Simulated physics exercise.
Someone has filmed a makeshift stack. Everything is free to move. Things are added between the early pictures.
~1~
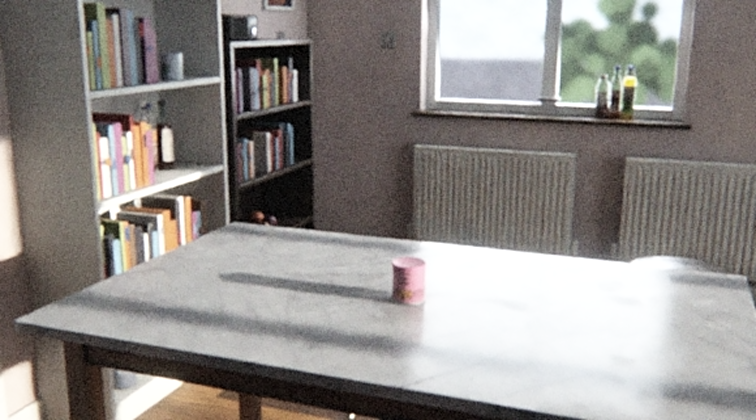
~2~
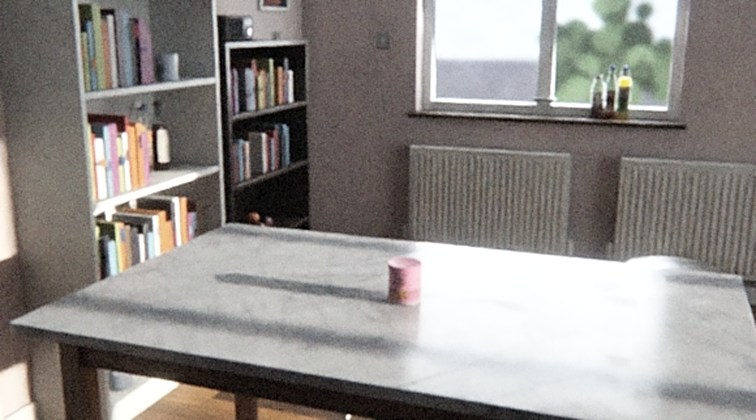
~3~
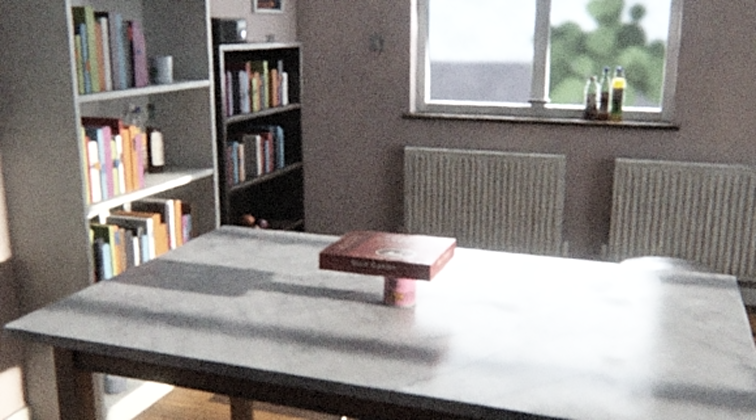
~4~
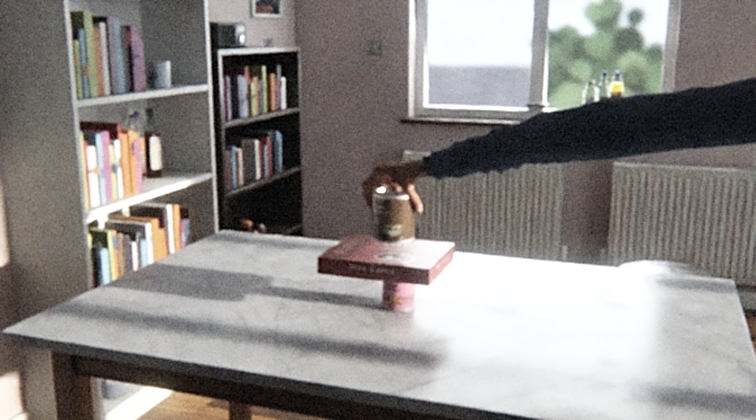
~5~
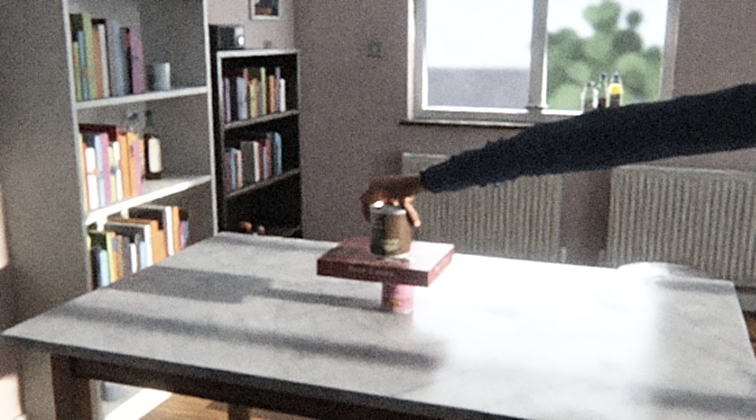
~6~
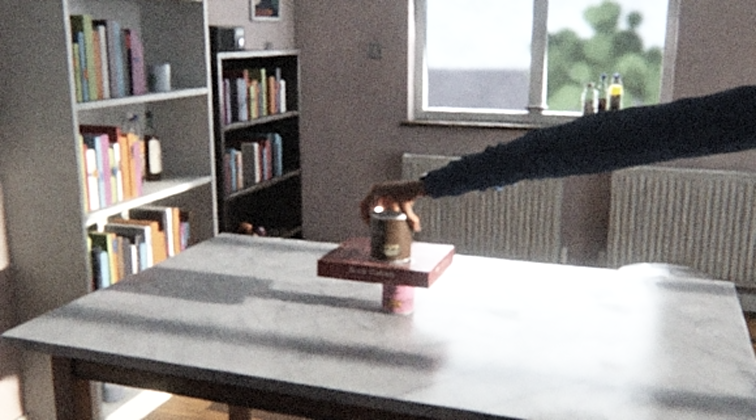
Hand lowering a brown tin onto a red book that has appeared on top of a small pink tin on a table.
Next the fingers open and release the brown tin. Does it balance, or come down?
The stack holds.
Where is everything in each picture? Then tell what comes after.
In the first picture, the last thing is not in view yet; pink tin (409, 281).
In the second picture, the last thing is not in view yet; pink tin (405, 281).
In the third picture, the last thing is not in view yet; pink tin (400, 283).
In the fourth picture, coming down; brown tin (393, 216); pink tin (399, 287).
In the fifth picture, coming down; brown tin (390, 230); pink tin (398, 289).
In the sixth picture, in place under the hand; brown tin (391, 235); pink tin (398, 290).
Then, 0.70 s after the last picture, nothing has stirred.
Then, 1.60 s after the last picture, brown tin resting near (391, 236).
At rest, all 3 in place. Seen from the same camera at the end, brown tin near (391, 236). The stack stays up.
